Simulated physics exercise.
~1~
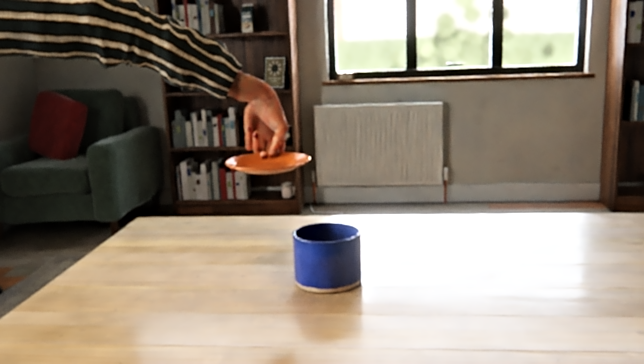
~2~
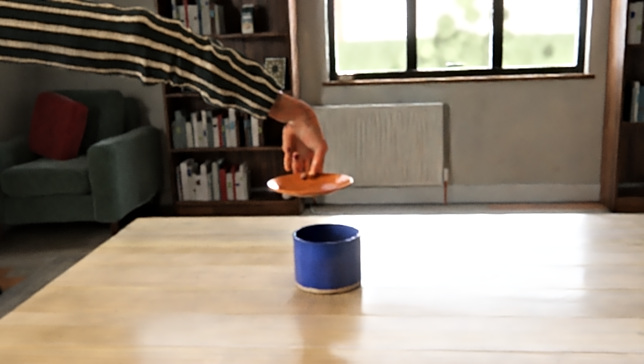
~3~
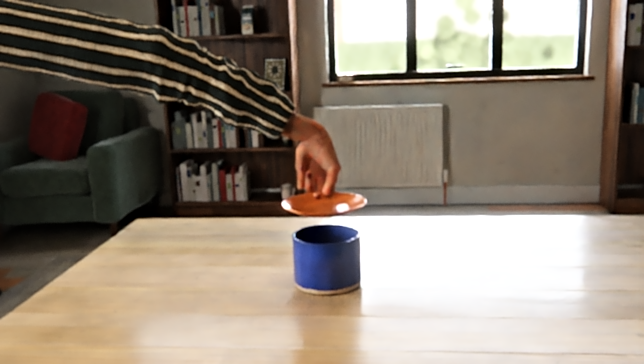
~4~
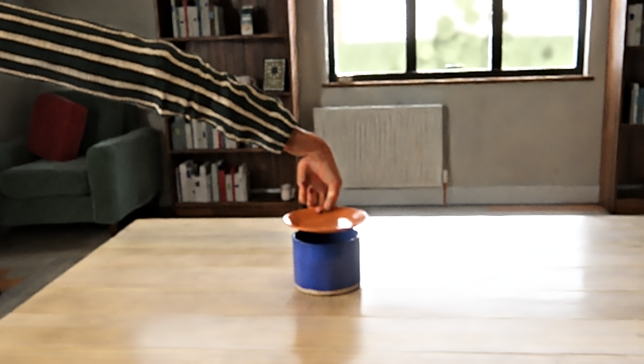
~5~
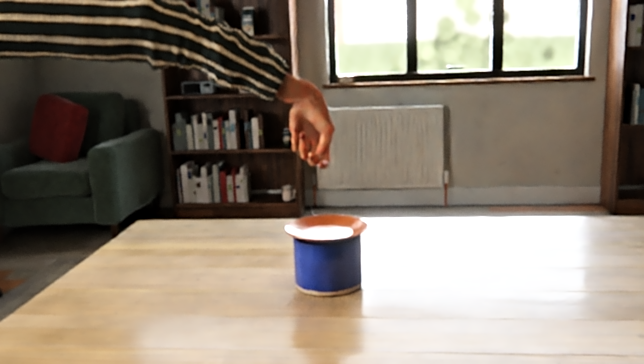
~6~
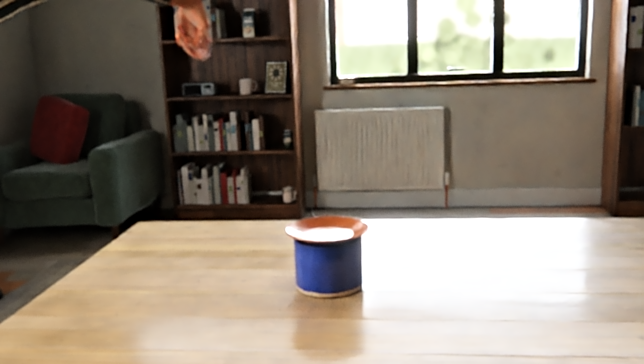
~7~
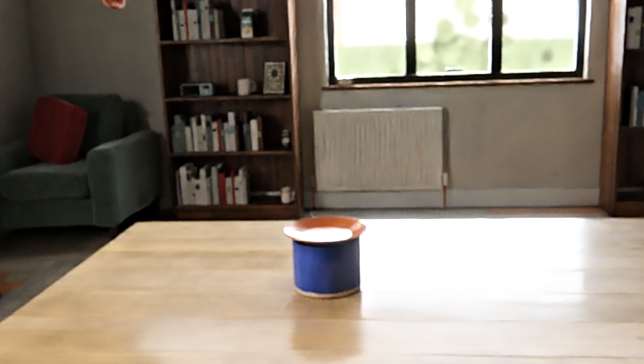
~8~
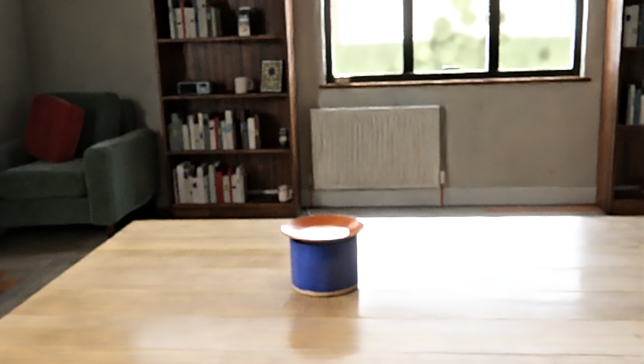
On a wooden table, a hand lowers an orange saucer onto a blue pot, covering it.
